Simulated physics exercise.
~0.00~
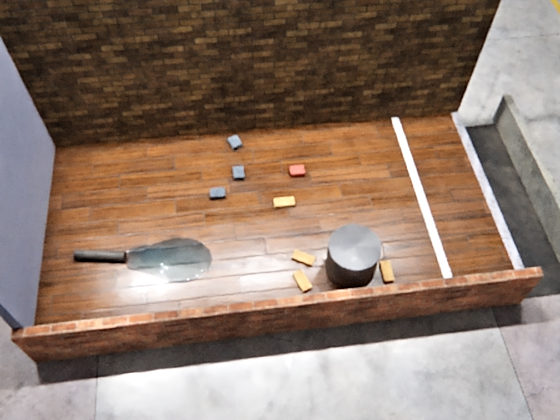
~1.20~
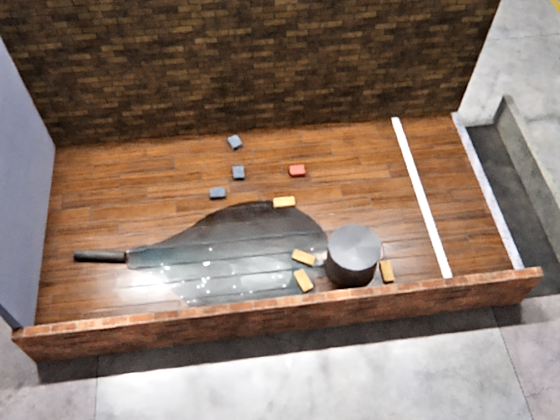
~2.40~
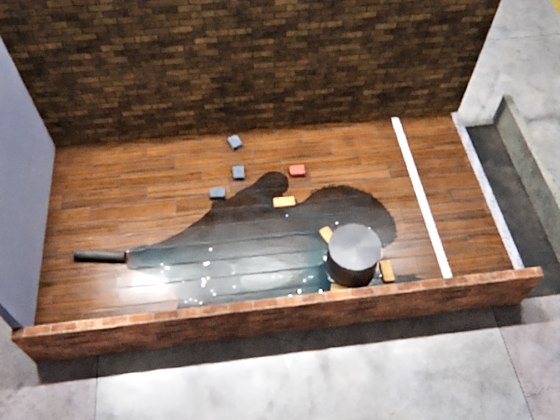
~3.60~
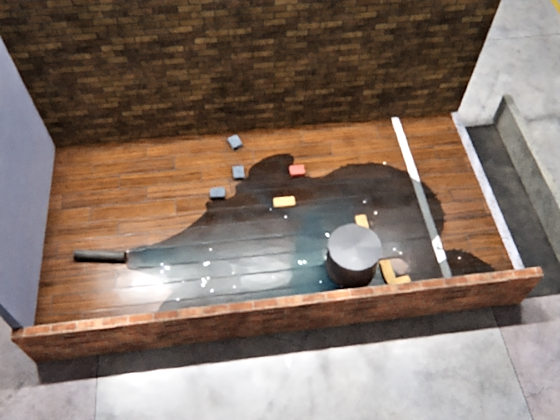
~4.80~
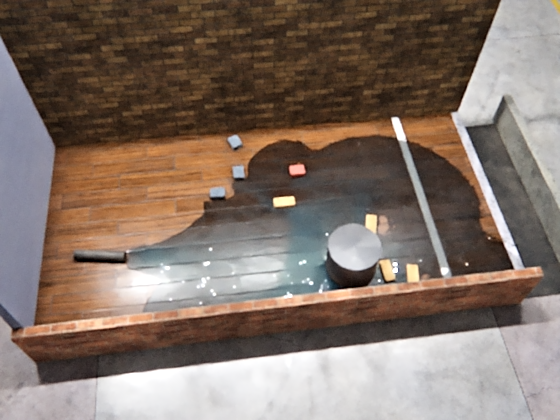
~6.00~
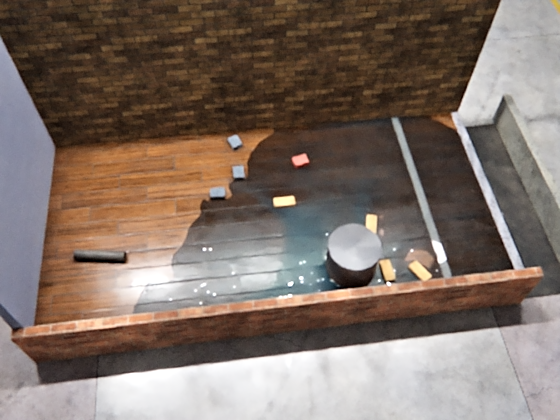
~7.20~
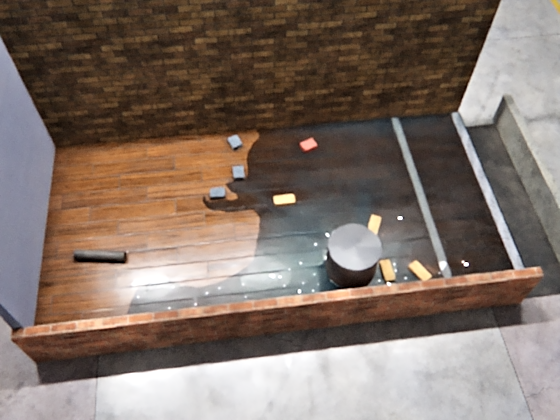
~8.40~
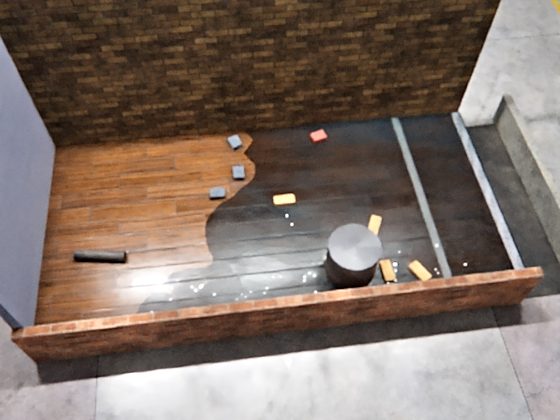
In this clip, water spreads rightward from a hose across a wooden floor, around a gray cylinder and over a painted stripe, shifting some yellow blocks right. The flow from the hose stops, and a red block drifts up and right, ending short of the stripe.
